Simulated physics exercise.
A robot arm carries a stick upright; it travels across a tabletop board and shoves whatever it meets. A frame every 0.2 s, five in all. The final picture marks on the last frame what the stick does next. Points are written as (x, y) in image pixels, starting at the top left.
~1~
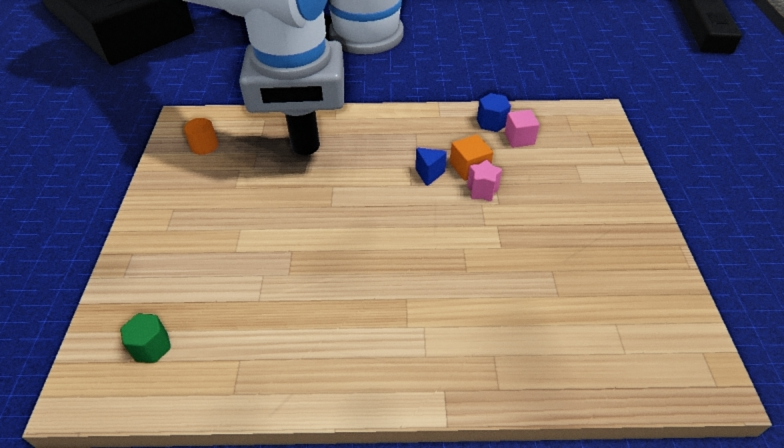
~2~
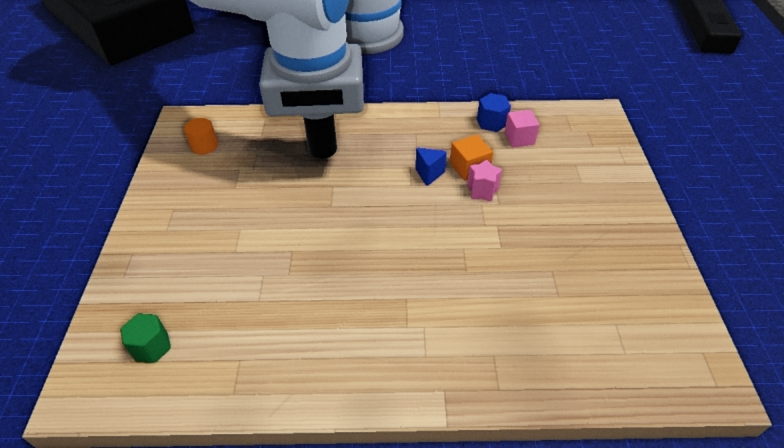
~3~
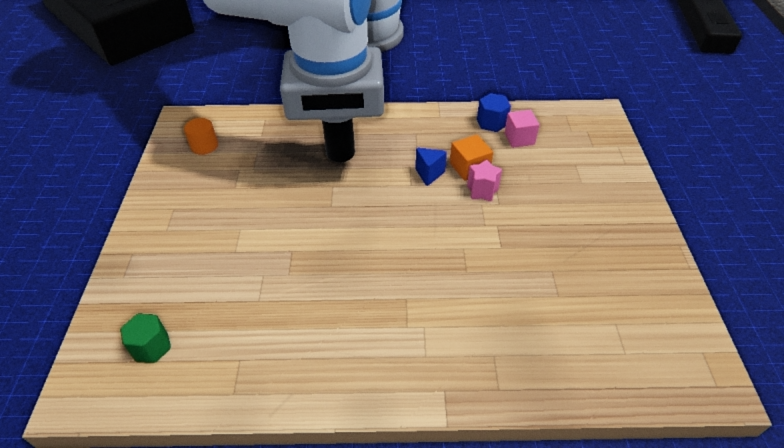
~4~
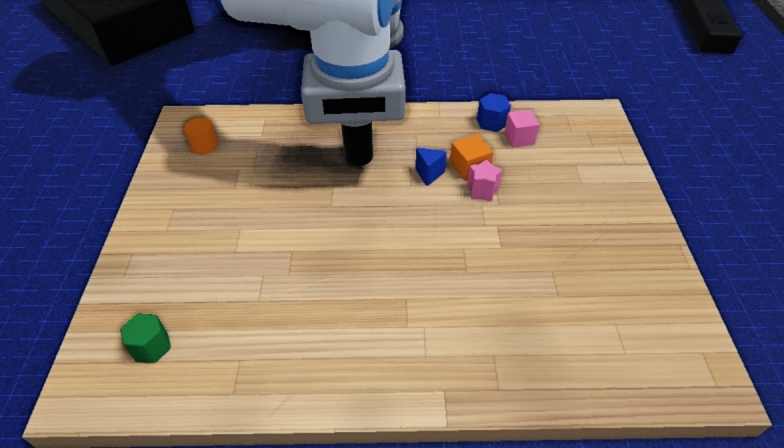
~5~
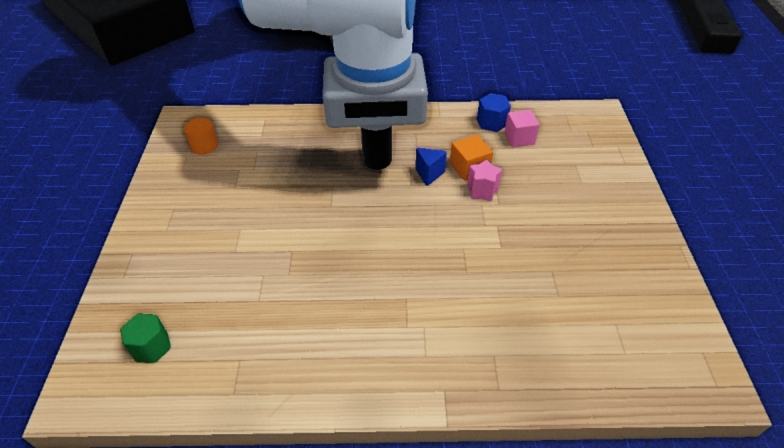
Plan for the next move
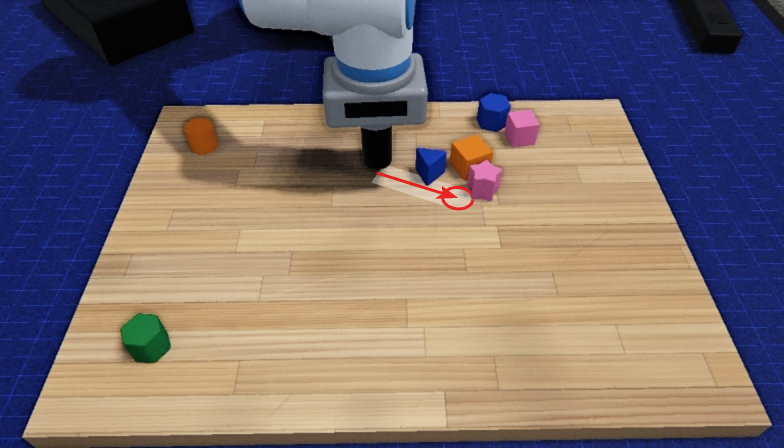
A robot arm with a black stick moves steadily right and slightly nearer across the top of a wooden board, approaching a blue triangular block beside an orange square and a pink star, while all the blocks stay still.
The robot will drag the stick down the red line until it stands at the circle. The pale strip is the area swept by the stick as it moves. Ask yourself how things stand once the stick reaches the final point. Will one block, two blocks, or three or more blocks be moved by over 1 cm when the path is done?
That push would leave one block displaced by more than about 1 cm.
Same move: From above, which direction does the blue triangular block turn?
From overhead, anticlockwise.
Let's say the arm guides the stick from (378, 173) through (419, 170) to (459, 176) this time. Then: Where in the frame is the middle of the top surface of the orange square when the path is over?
At pixel (492, 145).
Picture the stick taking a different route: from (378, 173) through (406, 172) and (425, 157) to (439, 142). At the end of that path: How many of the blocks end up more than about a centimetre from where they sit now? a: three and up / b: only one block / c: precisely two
Answer: B.
The drawn path runs from (378, 173) directly to (458, 198).
What follows on the original path. One third of the way, stick at (404, 170); nothing pushed yet.
Two thirds of the way, stick at (431, 178); blue triangular block at (446, 155), turned 45° anticlockwise.
At the end, stick at (459, 186); blue triangular block at (447, 155), turned 50° anticlockwise; pink star-shaped block not moved.
